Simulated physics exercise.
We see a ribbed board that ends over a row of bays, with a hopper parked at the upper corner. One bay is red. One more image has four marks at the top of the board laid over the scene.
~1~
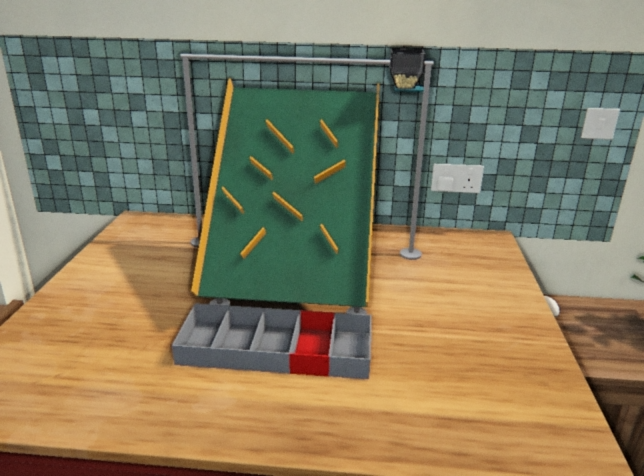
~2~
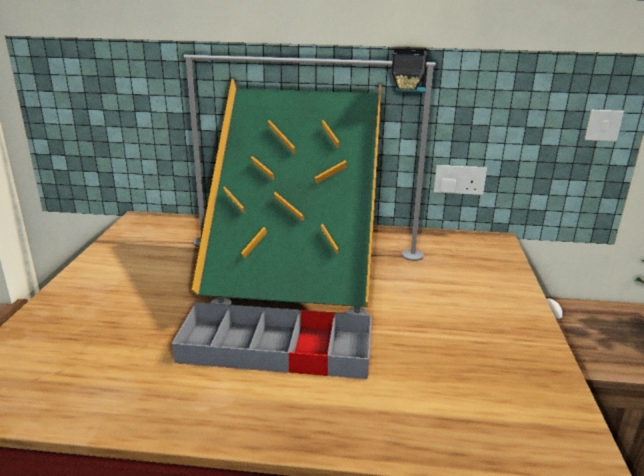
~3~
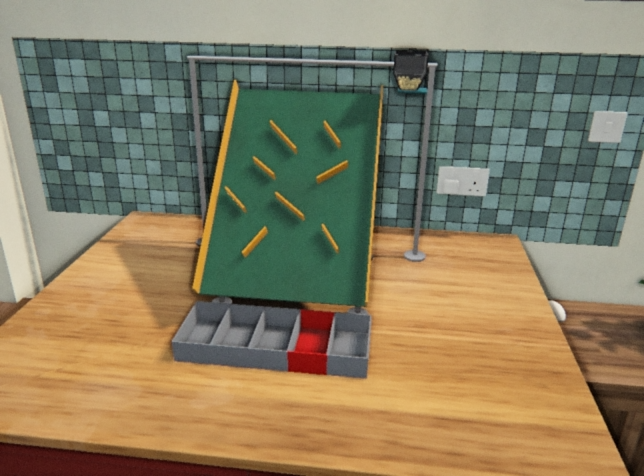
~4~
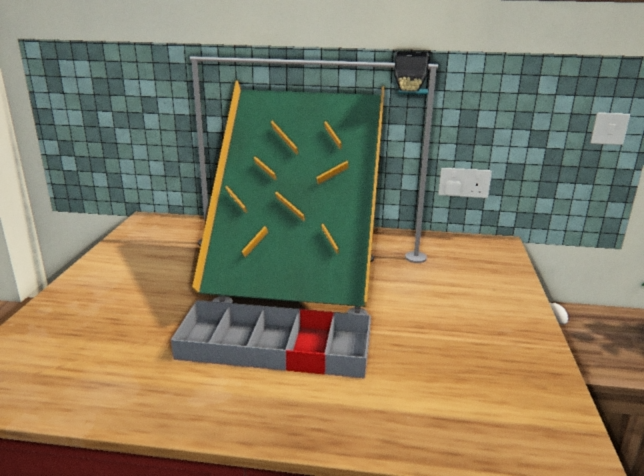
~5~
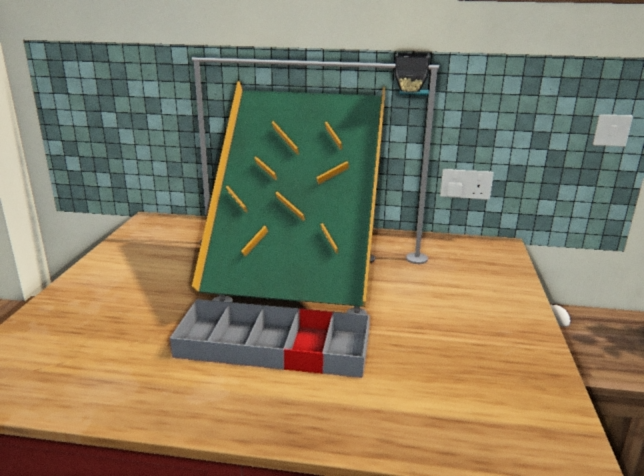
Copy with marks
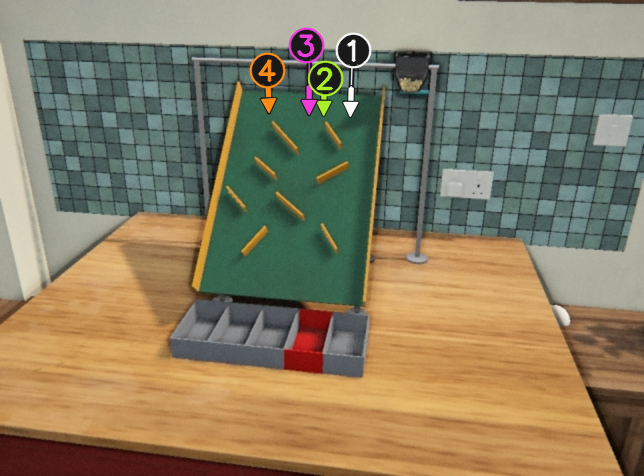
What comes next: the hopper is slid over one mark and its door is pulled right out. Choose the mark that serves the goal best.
Go for 3.
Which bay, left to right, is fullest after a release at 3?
The fourth from the left.
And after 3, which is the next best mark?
The answer is 2.
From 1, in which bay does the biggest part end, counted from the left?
It is the fifth one.
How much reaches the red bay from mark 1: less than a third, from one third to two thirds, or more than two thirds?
Mark 1 gives less than a third.
On the marked copy, mark 1 meets the board at (350, 111); mark 2 meets the board at (323, 110); mark 3 meets the board at (309, 109); mark 4 meets the board at (268, 107).
With 1, a small share in the red bay, the bulk in other bays, a small share outside the box.
With 2, close to a third in the red bay, close to half in other bays, close to a quarter outside the box.
With 3, close to two thirds in the red bay, close to a quarter in other bays, a small share outside the box.
With 4, close to a quarter in the red bay, close to half in other bays, a small share outside the box.
